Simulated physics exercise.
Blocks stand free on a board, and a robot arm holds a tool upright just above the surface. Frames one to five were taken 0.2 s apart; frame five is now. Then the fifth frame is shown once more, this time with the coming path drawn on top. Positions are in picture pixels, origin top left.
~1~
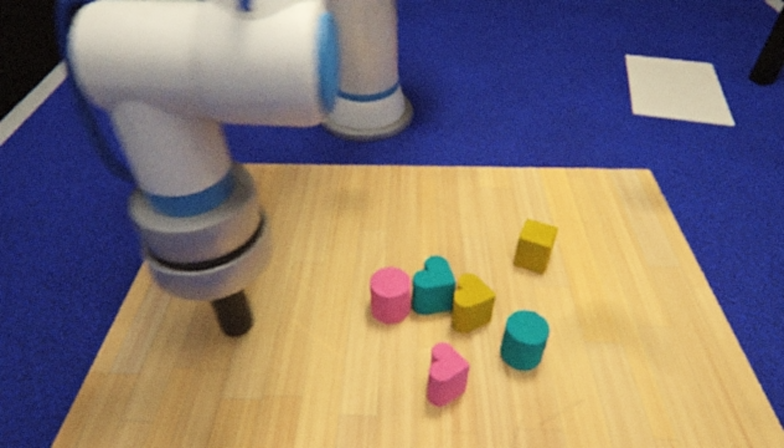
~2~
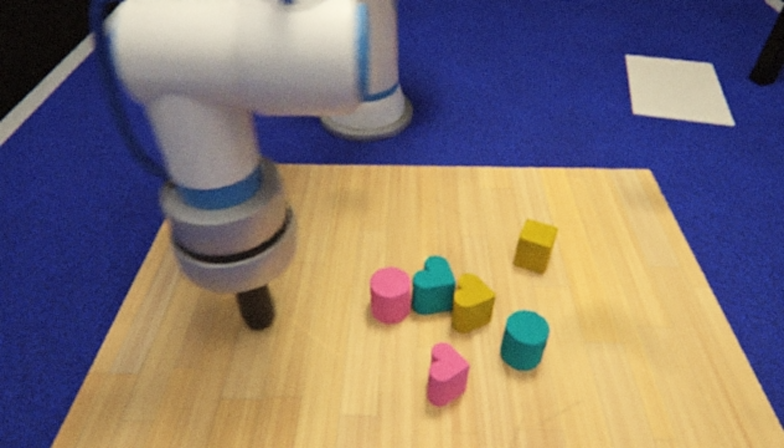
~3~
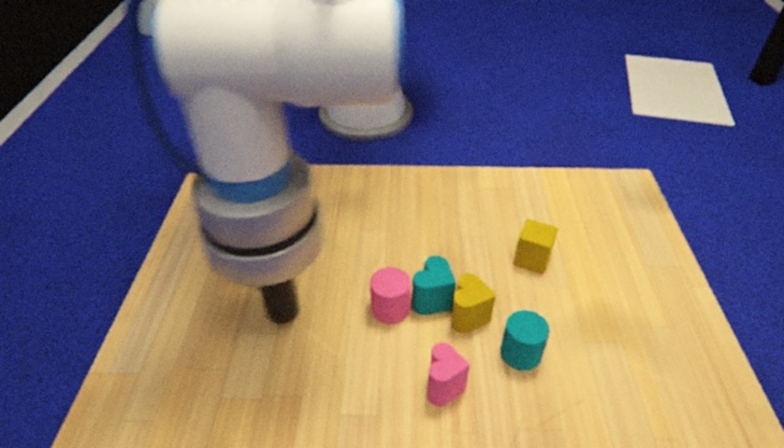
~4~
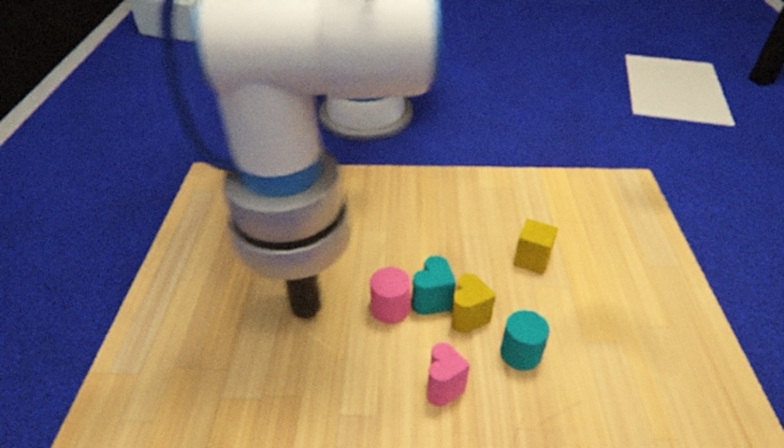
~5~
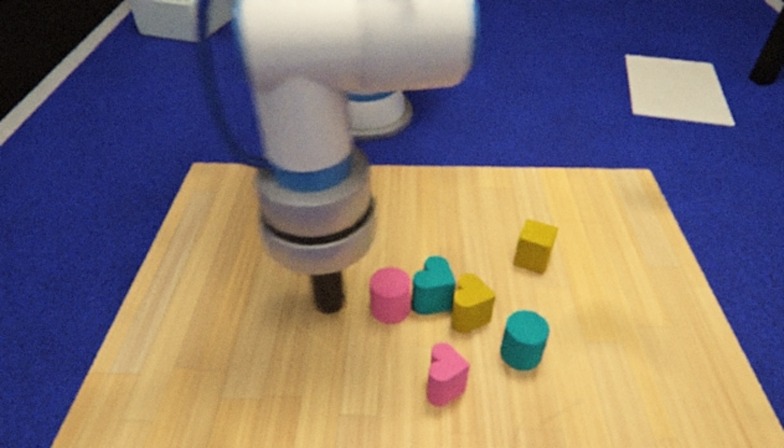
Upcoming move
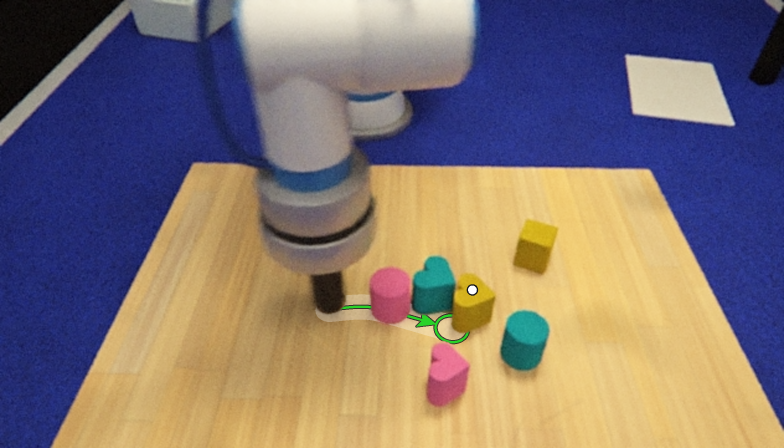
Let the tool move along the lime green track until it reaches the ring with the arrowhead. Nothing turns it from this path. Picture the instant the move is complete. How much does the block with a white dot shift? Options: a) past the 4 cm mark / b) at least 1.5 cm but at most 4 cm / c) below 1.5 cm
The one that fits is a, past the 4 cm mark.
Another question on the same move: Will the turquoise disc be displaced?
No
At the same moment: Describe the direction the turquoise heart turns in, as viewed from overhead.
Rotates counter-clockwise.
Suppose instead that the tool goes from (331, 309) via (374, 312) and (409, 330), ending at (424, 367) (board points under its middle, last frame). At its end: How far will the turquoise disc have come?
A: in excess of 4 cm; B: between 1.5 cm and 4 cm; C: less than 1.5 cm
Option C.
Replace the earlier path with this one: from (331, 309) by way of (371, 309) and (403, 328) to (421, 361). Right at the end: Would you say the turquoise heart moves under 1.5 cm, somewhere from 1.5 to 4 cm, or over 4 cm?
Range: 1.5 to 4 cm.
The line goes from (331, 309) over (372, 307) and (411, 317) to (452, 329); the dot is on the yellow heart.
What follows on the original path. One third of the way, tool (373, 301); pink disc (408, 284); turquoise heart (447, 271), turned 20° anticlockwise; yellow heart (479, 289), turned 25° clockwise.
Two thirds of the way, tool (412, 310); pink disc (451, 293); turquoise heart (467, 269), turned 85° anticlockwise; yellow heart (495, 293), turned 35° clockwise.
At the end, tool (453, 322); pink disc (492, 297); turquoise heart (475, 267), turned 120° anticlockwise; pink heart unmoved; yellow heart (534, 290), turned 40° clockwise; turquoise disc unmoved.
